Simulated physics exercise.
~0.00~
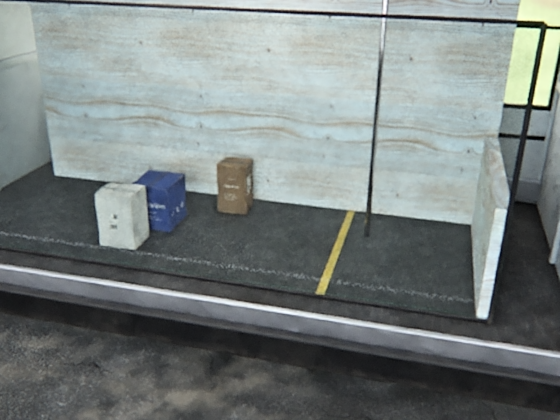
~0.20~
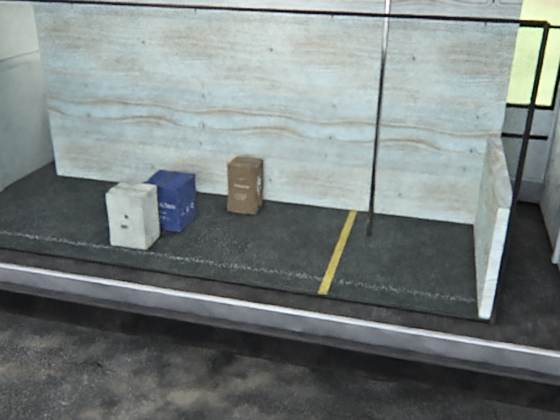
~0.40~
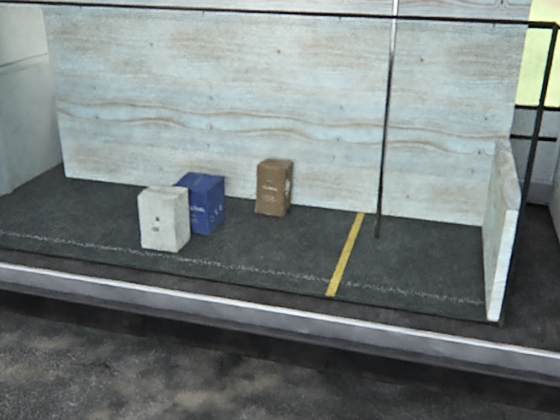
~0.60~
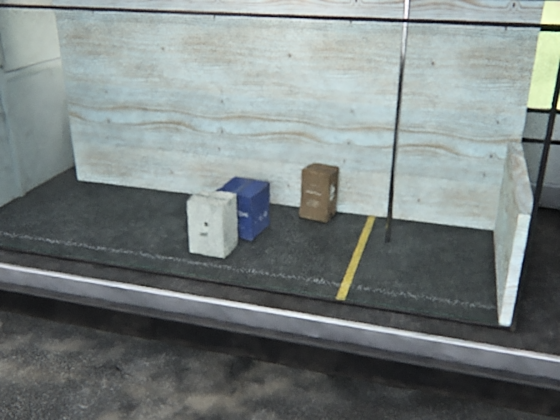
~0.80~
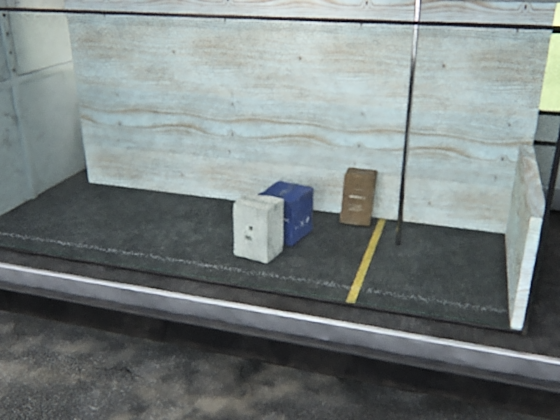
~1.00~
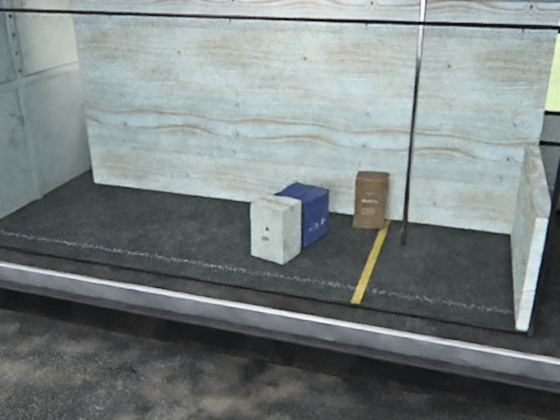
A pale walled bay with a dark floor held a white pack, a blue carton and a brown pack, which all slid right together toward a yellow line, staying upright, and ended with the brown pack just short of it and the others behind.
